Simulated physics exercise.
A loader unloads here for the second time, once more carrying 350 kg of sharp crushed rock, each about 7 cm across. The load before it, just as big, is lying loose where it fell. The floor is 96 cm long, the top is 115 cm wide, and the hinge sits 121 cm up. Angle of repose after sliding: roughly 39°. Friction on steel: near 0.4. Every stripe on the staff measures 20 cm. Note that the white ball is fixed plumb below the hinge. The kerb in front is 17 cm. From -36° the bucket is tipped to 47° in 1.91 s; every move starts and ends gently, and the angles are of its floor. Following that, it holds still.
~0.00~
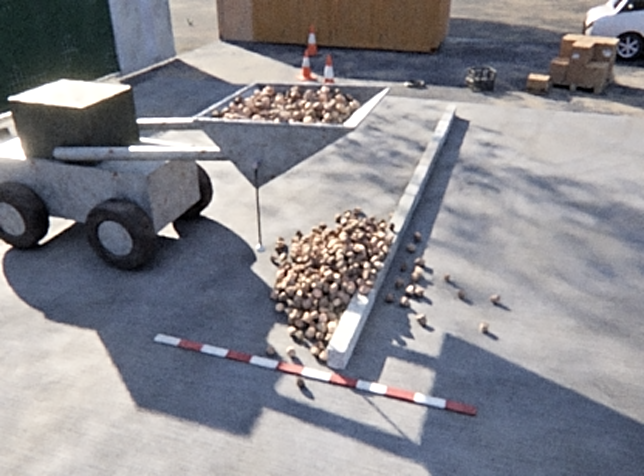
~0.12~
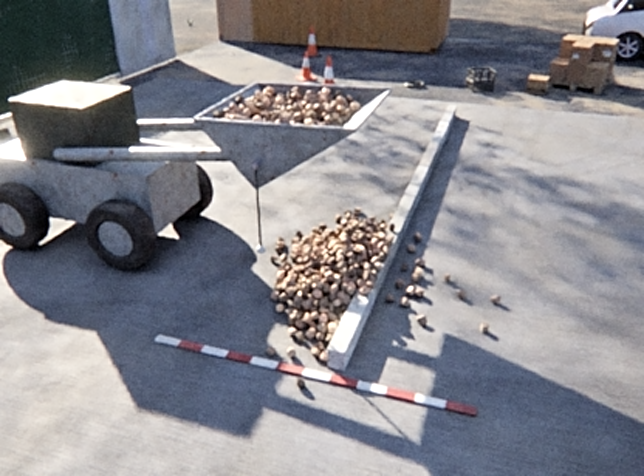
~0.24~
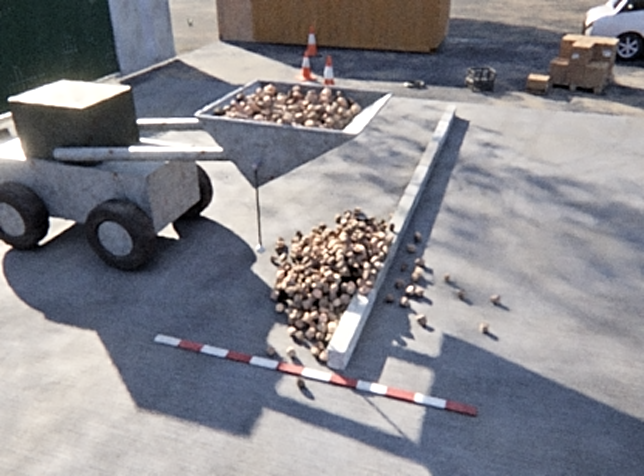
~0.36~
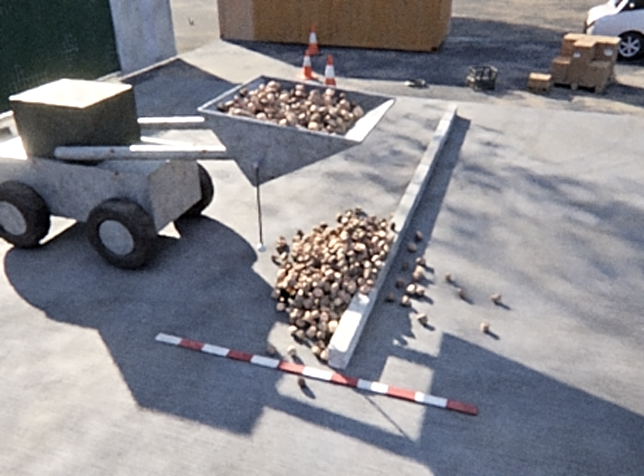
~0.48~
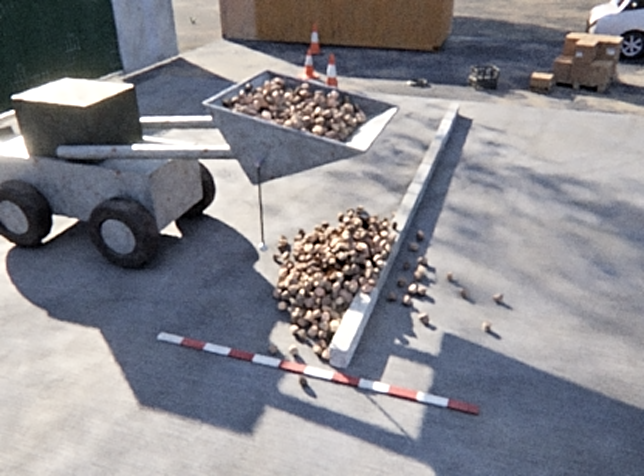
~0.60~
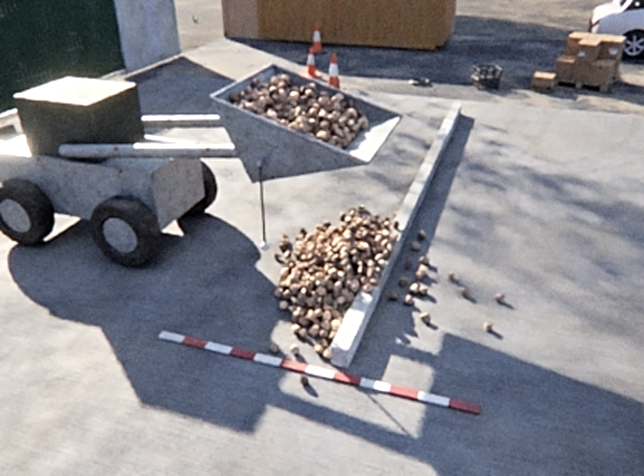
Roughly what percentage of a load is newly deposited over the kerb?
Around 44 per cent of a load is newly deposited there.
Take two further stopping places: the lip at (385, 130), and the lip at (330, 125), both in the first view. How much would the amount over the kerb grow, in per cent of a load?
First place: Roughly 85 %; second place: Roughly 20 %.
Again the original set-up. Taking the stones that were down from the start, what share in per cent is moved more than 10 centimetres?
Close to 5 in a hundred of them.
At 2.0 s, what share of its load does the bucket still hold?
About 20 percent is still in there.
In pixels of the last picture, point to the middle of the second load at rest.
Around (378, 260).
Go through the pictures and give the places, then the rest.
Lip at (355, 128), floor tilted -36°, highest stones at (294, 96). The earlier load is highest near (347, 240), 31 cm above ground level, 97 % on this side of the kerb, 3 % over the kerb, in the first frame.
Lip at (356, 131), floor tilted -35°, highest stones at (284, 96); the stones move at 0.1 m/s on average, in the second frame.
The bucket is at -32°, its lip at (357, 136); the top of the load is at (272, 96); the stones move at 0.1 m/s on average, in the third frame.
Lip at (361, 143), floor tilted -28°, highest stones at (268, 93); the stones move at 0.2 m/s on average, in the fourth frame.
The bucket is at -23°, its lip at (365, 152); the top of the load is at (267, 90); the stones move at 0.2 m/s on average, in the fifth frame.
The bucket is at -17°, its lip at (368, 164); the top of the load is at (270, 86); the stones move at 0.2 m/s on average, in the sixth frame.
After 1.4 s the floor is at 34°; in per cent of one load, 98 in the bucket, 99 on this side of the kerb, 3 over the kerb; the foremost stones are at (449, 292).
After 2.0 s the floor is at 47°; in per cent of one load, 20 in the bucket, 160 on this side of the kerb, 20 over the kerb; the foremost stones are at (459, 285).
After 2.4 s the floor is at 47°; in per cent of one load, 5 in the bucket, 156 on this side of the kerb, 40 over the kerb; the foremost stones are at (487, 306).
After 5.0 s the floor is at 47°; in per cent of one load, 0 in the bucket, 153 on this side of the kerb, 47 over the kerb; the foremost stones are at (495, 313). Net gain over the kerb, 44.
